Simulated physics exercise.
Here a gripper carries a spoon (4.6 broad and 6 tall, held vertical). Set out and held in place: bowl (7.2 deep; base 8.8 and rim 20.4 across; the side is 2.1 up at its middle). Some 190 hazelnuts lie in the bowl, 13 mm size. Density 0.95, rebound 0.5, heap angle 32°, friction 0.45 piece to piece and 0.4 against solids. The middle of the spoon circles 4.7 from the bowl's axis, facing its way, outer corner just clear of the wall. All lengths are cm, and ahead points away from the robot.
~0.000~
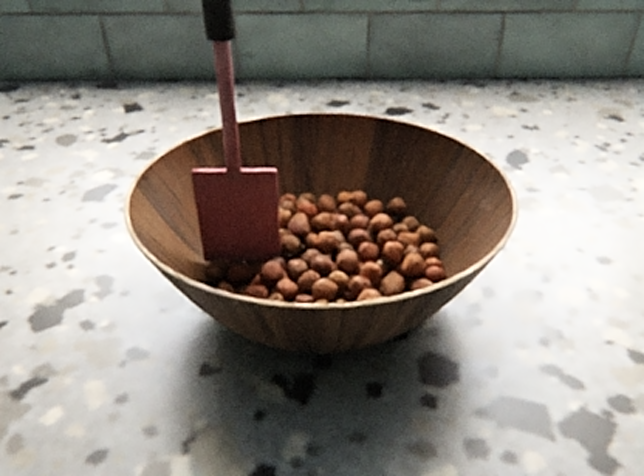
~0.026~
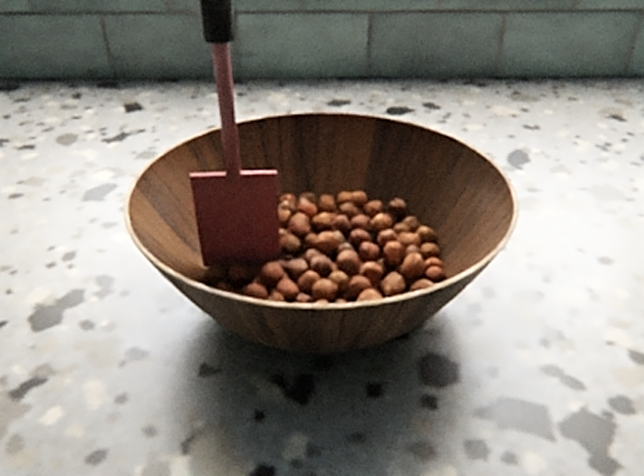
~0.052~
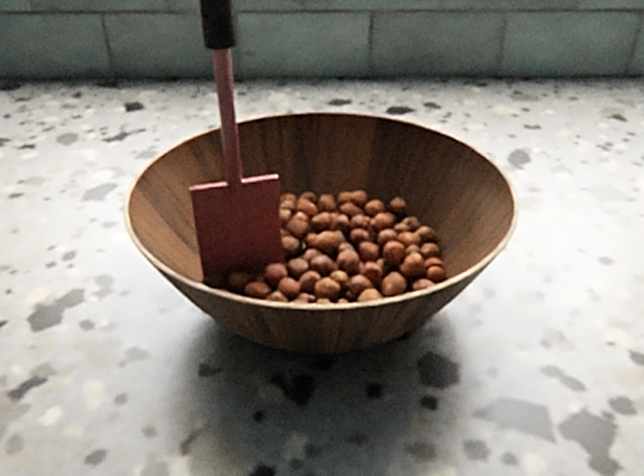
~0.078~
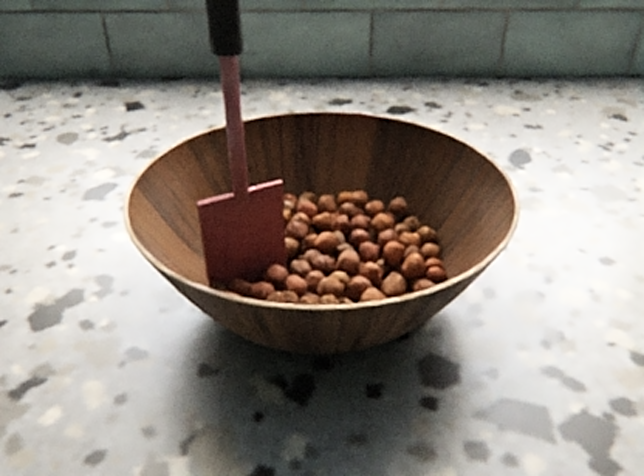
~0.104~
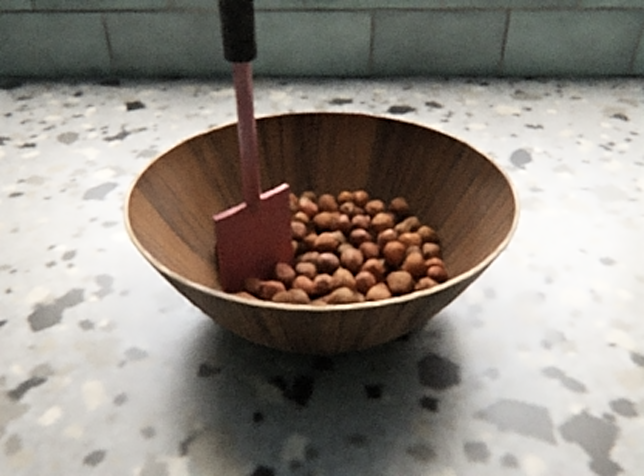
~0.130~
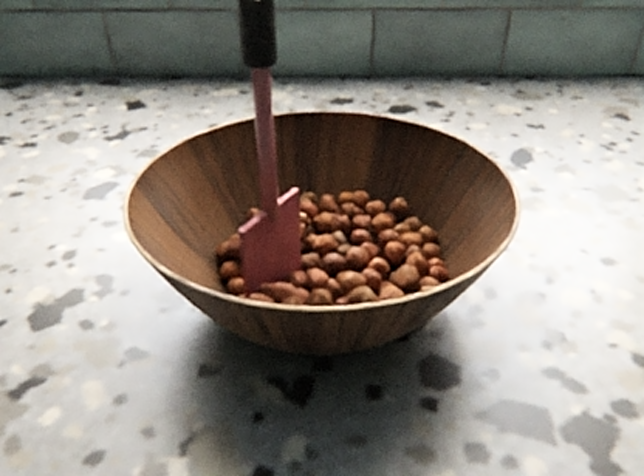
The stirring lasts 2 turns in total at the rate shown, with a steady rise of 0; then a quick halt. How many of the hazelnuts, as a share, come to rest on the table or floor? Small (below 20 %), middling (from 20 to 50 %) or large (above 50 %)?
Share on the table or floor: Small (below 20 %).
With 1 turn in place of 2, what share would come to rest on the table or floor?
It would be near 0 per cent.
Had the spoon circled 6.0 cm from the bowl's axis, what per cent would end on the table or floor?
In that case some 0 per cent.
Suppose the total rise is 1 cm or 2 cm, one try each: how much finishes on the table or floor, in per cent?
Some 0 and 0 per cent.
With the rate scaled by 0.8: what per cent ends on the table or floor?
About 0 per cent.
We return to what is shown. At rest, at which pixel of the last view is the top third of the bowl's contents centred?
Near (242, 278).
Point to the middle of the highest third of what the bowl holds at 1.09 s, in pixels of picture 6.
At about (384, 182).
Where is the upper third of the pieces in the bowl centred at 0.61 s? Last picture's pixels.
Near (225, 191).
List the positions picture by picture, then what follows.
In the first picture, spoon neck at (231, 144), 0° round; upper third of the load around (337, 246), from x 215 to 435, top at y 200; 194 in the bowl.
In the second picture, spoon neck at (231, 147), 5° round; upper third of the load around (332, 246), from x 215 to 435, top at y 200.
In the third picture, spoon neck at (232, 156), 17° round; upper third of the load around (326, 254), from x 215 to 435, top at y 200.
In the fourth picture, spoon neck at (238, 165), 31° round; upper third of the load around (325, 259), from x 215 to 435, top at y 200.
In the fifth picture, spoon neck at (251, 174), 45° round; upper third of the load around (326, 264), from x 225 to 435, top at y 200.
In the sixth picture, spoon neck at (268, 181), 59° round; upper third of the load around (334, 274), from x 225 to 435, top at y 200; 194 in the bowl.
By 0.61 s, 319° round, highest piece 8 above the table; 193 in the bowl, 1 on the table or floor.
By 1.09 s, 219° round, highest piece 8 above the table; 188 in the bowl, 6 on the table or floor.
By 1.53 s, 0° round, highest piece 6 above the table; 186 in the bowl, 8 on the table or floor.
By 2.23 s, 0° round, highest piece 6 above the table; 186 in the bowl, 8 on the table or floor.
Final count, 186 in the bowl, 8 on the table or floor. That is 4 % on the table or floor.
